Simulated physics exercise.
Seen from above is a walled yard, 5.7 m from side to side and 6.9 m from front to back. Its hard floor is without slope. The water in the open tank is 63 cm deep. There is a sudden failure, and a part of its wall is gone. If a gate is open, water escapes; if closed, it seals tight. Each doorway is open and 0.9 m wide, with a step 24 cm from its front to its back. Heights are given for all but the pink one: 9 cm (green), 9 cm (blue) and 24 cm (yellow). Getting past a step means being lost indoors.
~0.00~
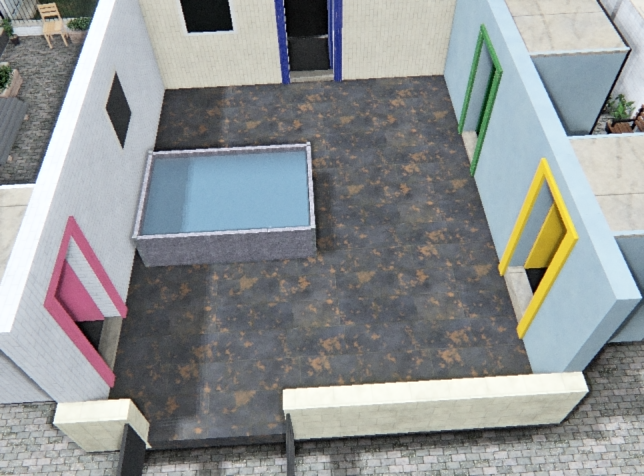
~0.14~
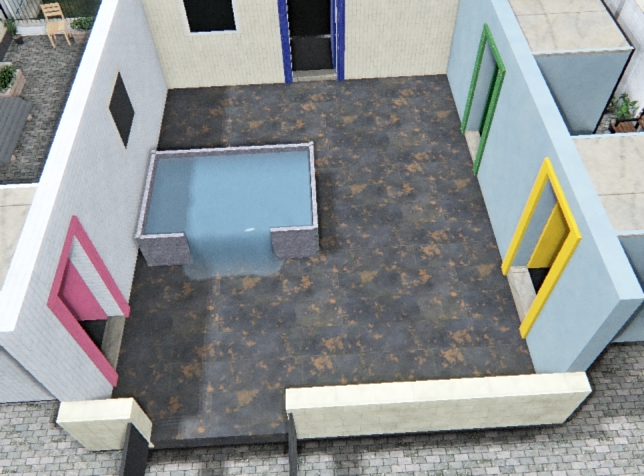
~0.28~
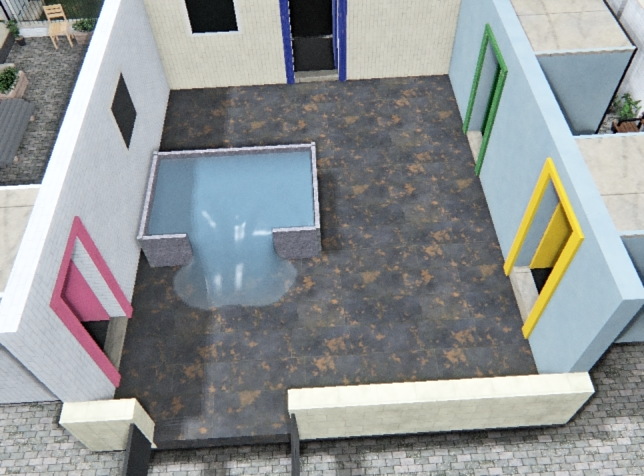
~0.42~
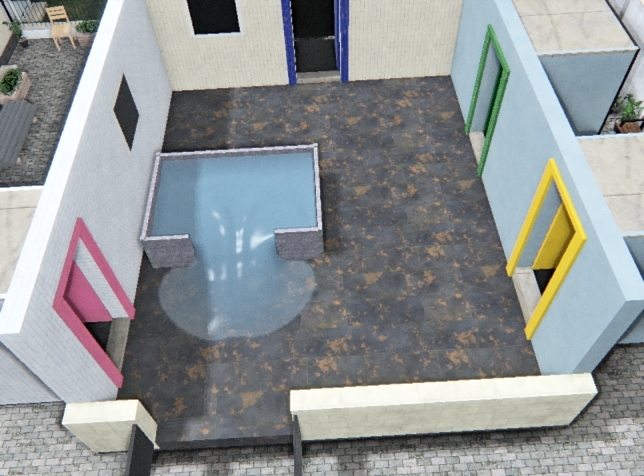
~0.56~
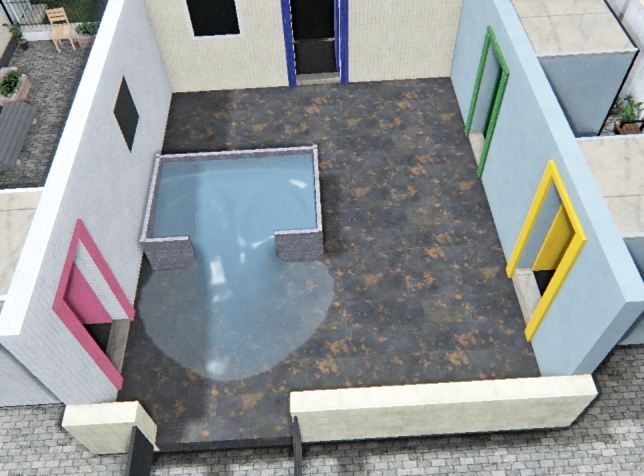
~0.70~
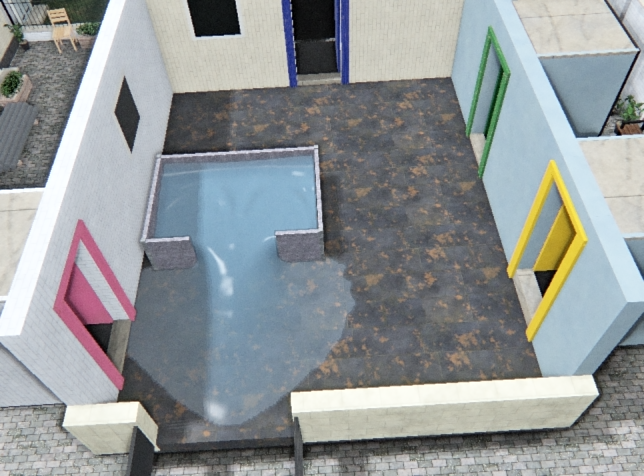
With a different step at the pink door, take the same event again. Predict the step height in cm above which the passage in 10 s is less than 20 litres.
About 11.5 cm of height.
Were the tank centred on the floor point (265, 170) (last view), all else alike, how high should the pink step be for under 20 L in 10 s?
A height near 10.0 cm.
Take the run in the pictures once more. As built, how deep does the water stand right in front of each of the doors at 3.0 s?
In cm - green: 0, blue: 0, yellow: 4, pink: 14.
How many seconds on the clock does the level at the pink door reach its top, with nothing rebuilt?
The level tops out near 2.4 seconds.
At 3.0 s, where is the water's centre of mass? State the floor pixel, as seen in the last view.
My guess is close to (255, 275).
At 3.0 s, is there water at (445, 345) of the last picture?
At that moment it's submerged.
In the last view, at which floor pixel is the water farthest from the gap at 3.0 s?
The tip of the flood lies near (542, 403).
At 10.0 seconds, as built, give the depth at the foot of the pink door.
About 5.0 centimetres.
After 1.4 s water covers 25 % of the floor, deepest (34 cm) near (127, 427); 10 cm at the pink door, 0 litres in over its 8 cm step.
After 3.0 s water covers 30 % of the floor, deepest (21 cm) near (542, 403); 14 cm at the pink door, 26 litres in over its 8 cm step.
After 10.0 s water covers 80 % of the floor, deepest (6 cm) near (542, 403); 5 cm at the pink door, 56 litres in over its 8 cm step.
At the pink door as built, the water arrived by 0.8 s and peaked near 15 cm at 2.4 s.
With a step of 10.5 cm, 29 litres would have come in within the 10 s; with 14 cm, 8 litres. So under 20 litres takes about 11.5 cm.
